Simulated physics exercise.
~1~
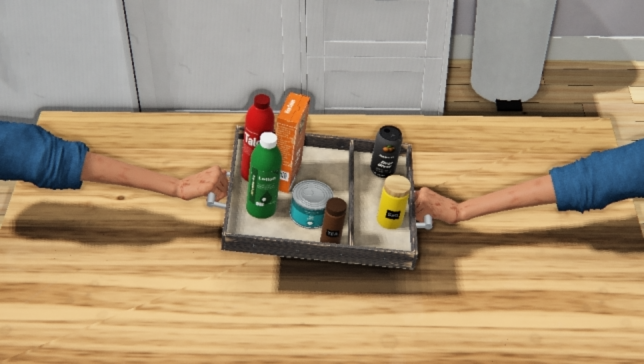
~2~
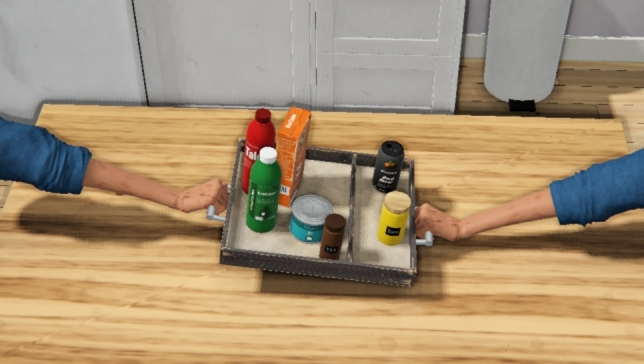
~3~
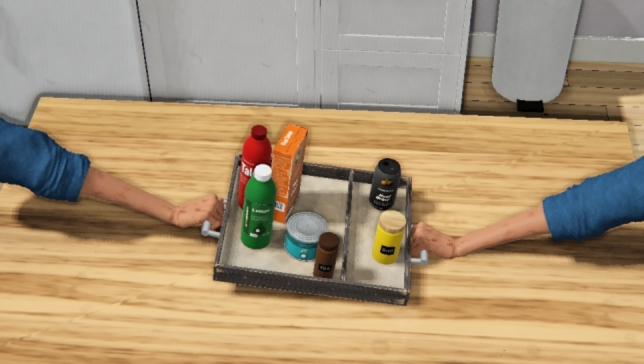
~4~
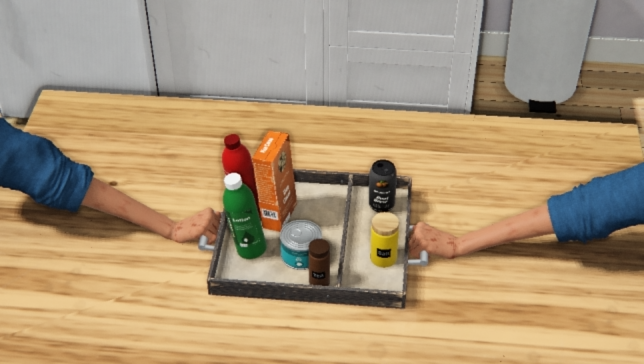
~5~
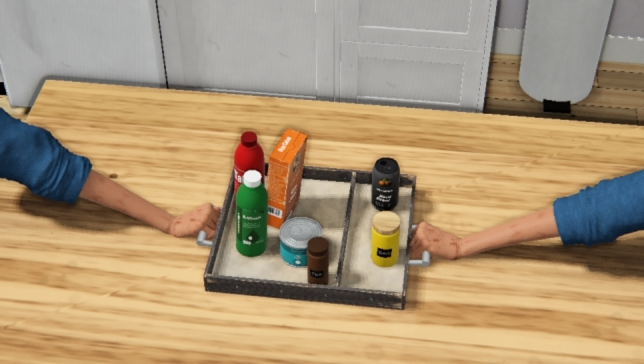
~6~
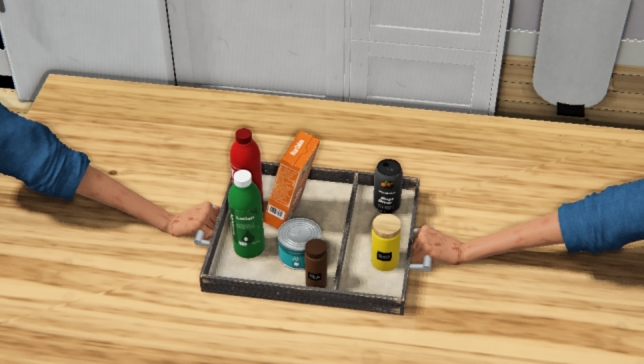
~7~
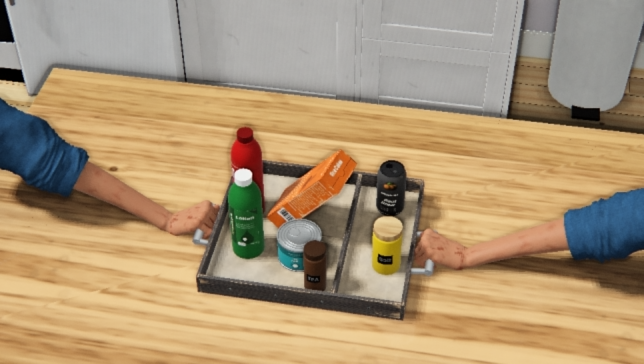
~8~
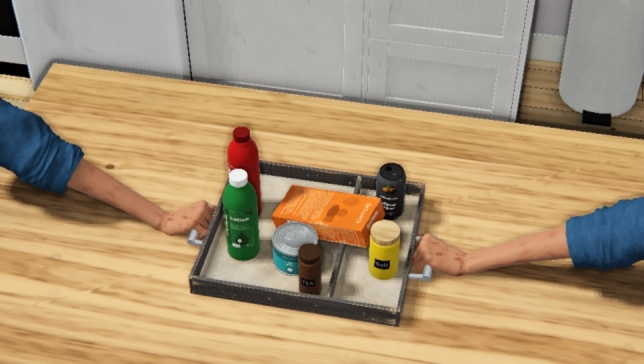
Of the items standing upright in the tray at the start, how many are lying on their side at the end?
One of them, the orange packet, is lying on its side at the end.
